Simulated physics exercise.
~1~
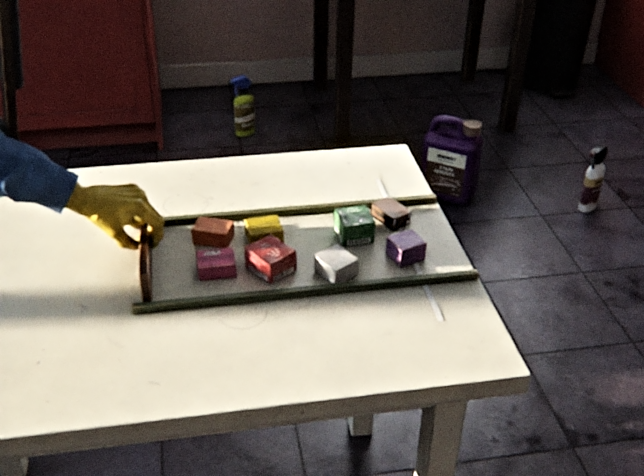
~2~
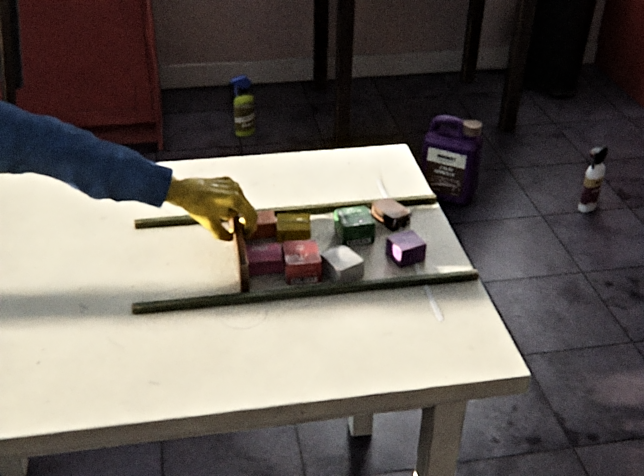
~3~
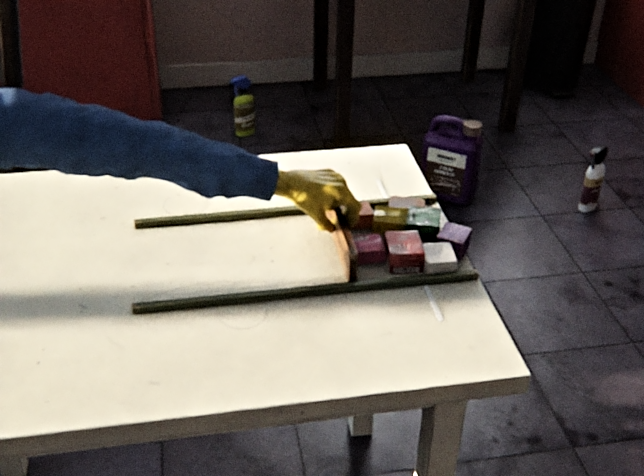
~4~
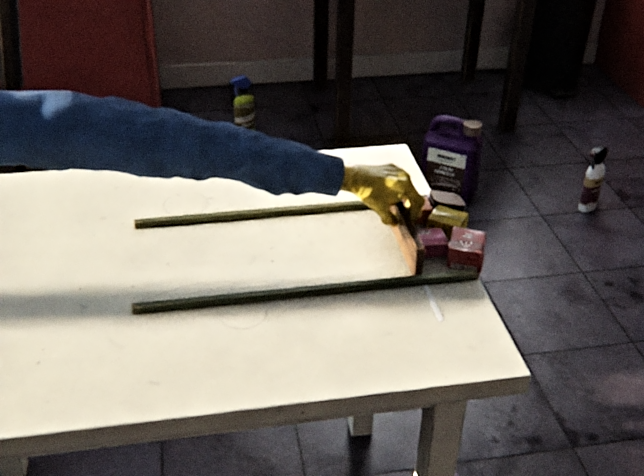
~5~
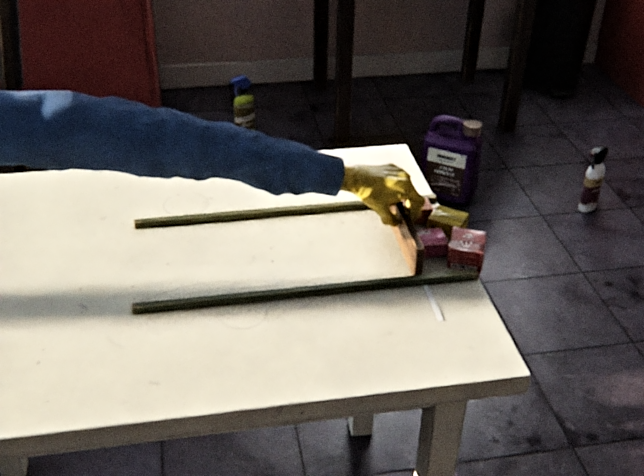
A gloved hand slides a board rightward, pushing colorful blocks until several drop off the table's edge.
